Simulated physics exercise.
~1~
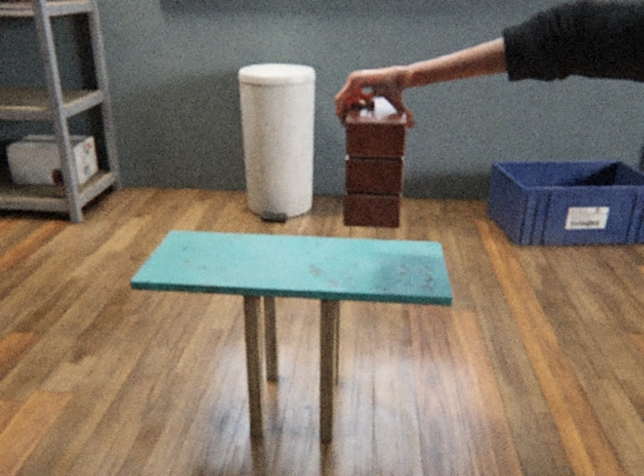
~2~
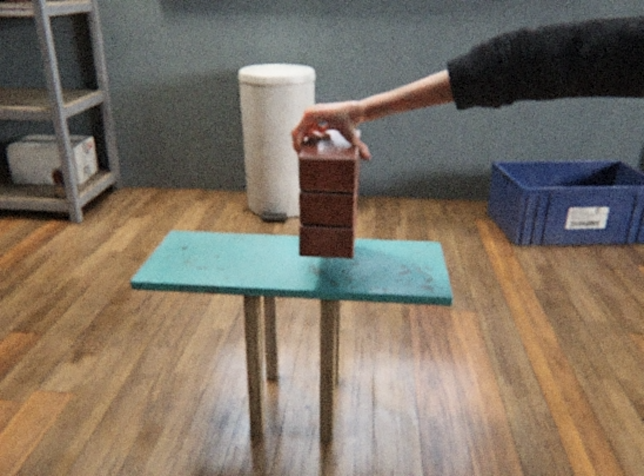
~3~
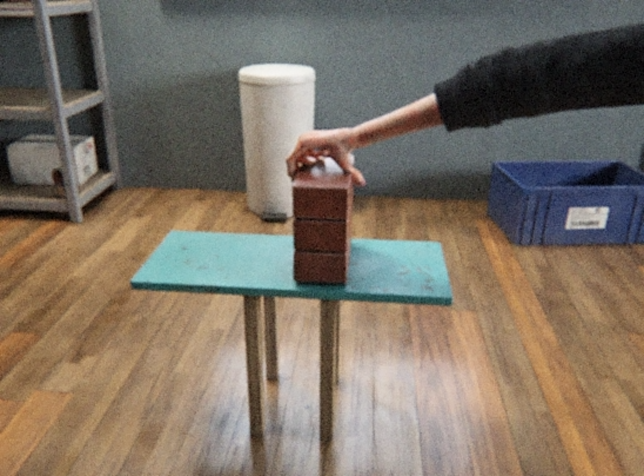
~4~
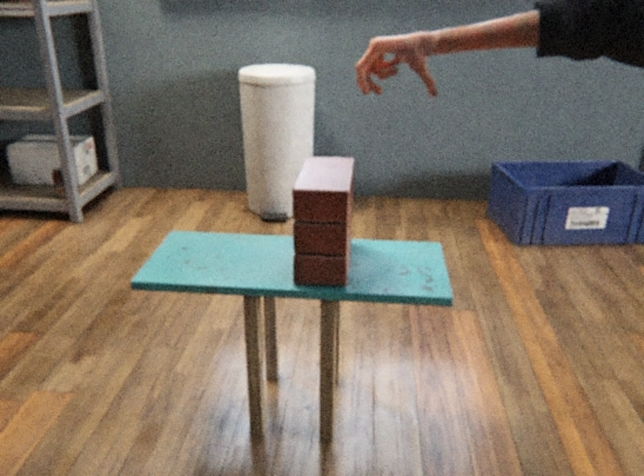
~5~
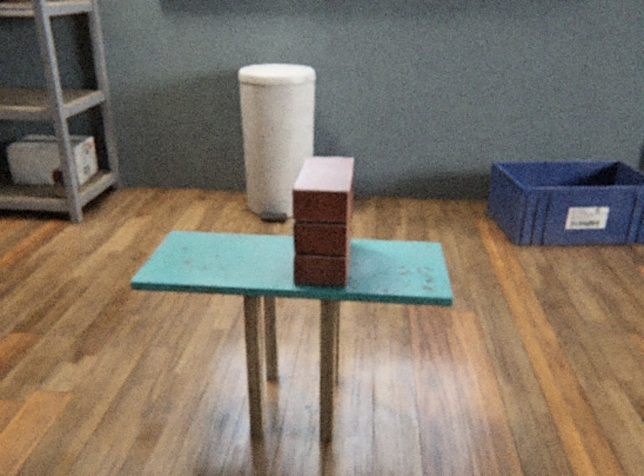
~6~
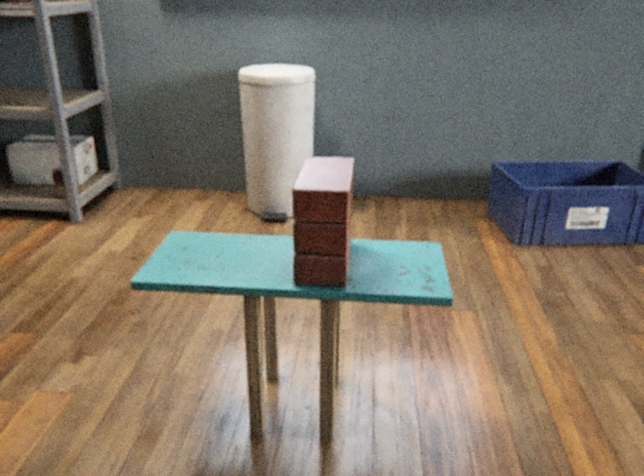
In a room with a wooden plank floor and a grey-blue wall, seen from the front and slightly above, a small turquoise table stands on thin legs. Behind it are a grey shelf at the left, a white bin near the middle and a blue crate at the right. A hand in a dark sleeve reaches in from the right, holding a stack of three reddish-brown bricks, and carries it left and down. It sets the stack upright on the tabletop, lets go and withdraws. The bricks stay stacked, and the table remains steady on its feet.
